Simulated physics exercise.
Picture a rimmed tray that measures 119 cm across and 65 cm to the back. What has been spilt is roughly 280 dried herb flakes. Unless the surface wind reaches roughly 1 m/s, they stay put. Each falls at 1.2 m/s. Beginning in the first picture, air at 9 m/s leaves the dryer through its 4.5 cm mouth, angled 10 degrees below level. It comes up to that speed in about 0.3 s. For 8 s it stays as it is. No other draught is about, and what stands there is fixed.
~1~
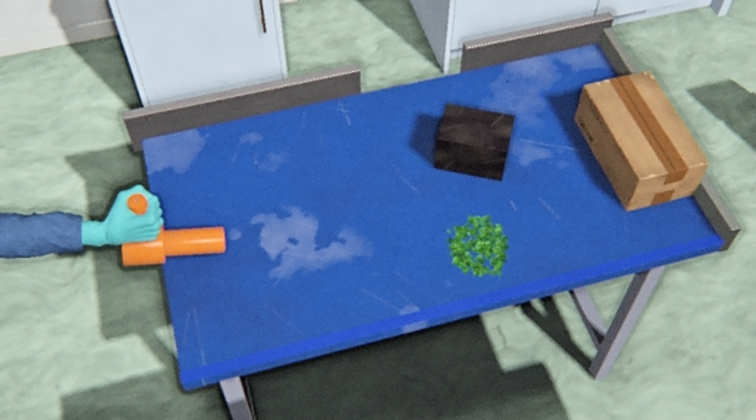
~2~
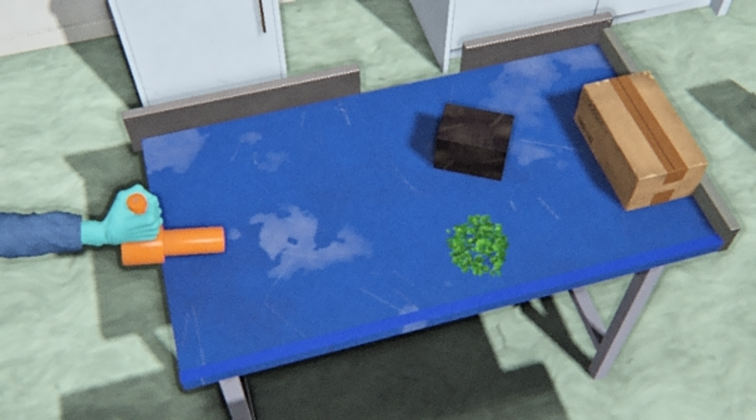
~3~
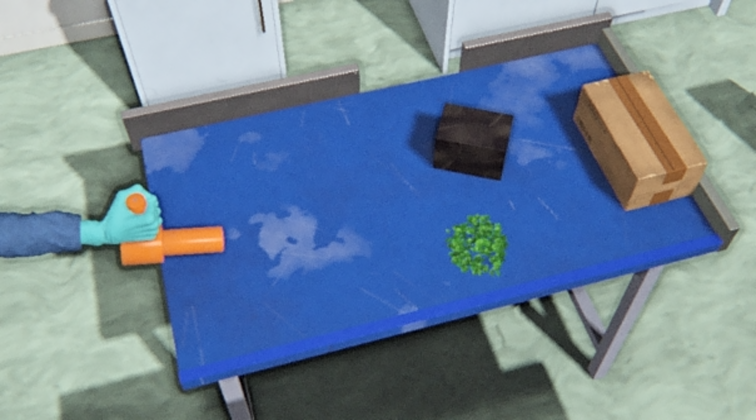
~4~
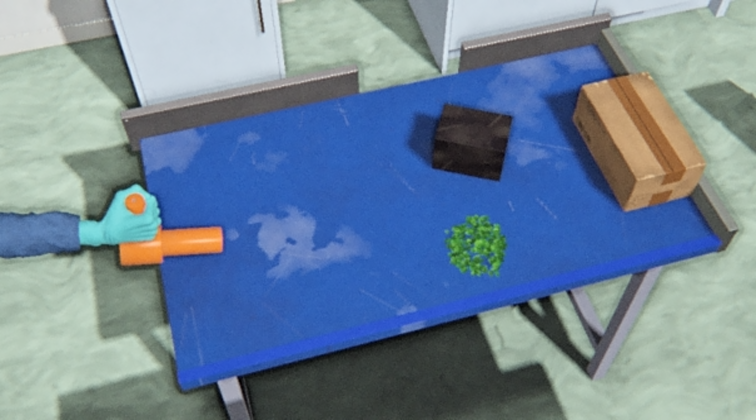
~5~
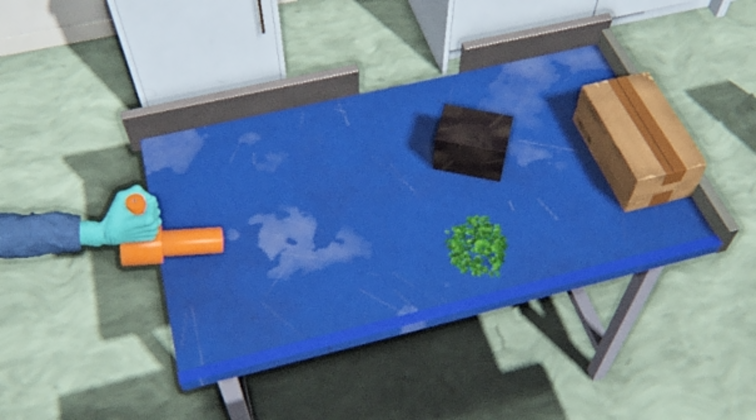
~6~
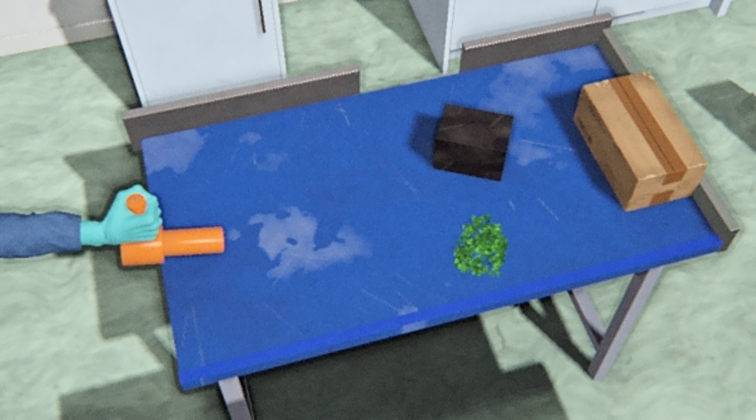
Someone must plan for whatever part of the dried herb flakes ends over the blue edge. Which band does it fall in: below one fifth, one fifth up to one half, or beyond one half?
Beyond one half.
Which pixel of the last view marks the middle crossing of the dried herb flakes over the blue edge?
At roughly pixel (641, 265).
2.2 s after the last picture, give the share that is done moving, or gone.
Estimate: Close to 90 %.
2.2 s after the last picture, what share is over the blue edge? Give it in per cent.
90 per cent, roughly.
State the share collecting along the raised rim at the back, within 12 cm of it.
I'd put it at about 0 percent.
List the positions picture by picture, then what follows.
In the first frame, the middle of the dried herb flakes is near (483, 245), none has stirred yet and the mouth of the dryer is at (223, 240).
In the second frame, the middle of the dried herb flakes is near (483, 245), none has stirred yet and the blue edge is centred on (467, 309).
In the third frame, the middle of the dried herb flakes is near (482, 245), none has stirred yet, the top of a block is at (475, 126) and the top of a box is at (644, 122).
In the fourth frame, the middle of the dried herb flakes is near (481, 246) and none has stirred yet.
In the fifth frame, the middle of the dried herb flakes is near (482, 246) and none has stirred yet.
In the sixth frame, the middle of the dried herb flakes is near (485, 248), the farthest in sight from the dryer is at (504, 237) and about 10 % have left their places.
Then, 1.2 s after the last picture, 11 % are on the move or not yet settled, 87 % are over the blue edge.
Then, 2.2 s after the last picture, 8 % are on the move or not yet settled, 88 % are over the blue edge.
Then, 4.1 s after the last picture, 5 % are on the move or not yet settled, 89 % are over the blue edge.
Then, 7.7 s after the last picture, at the end, 90 % are over the blue edge.
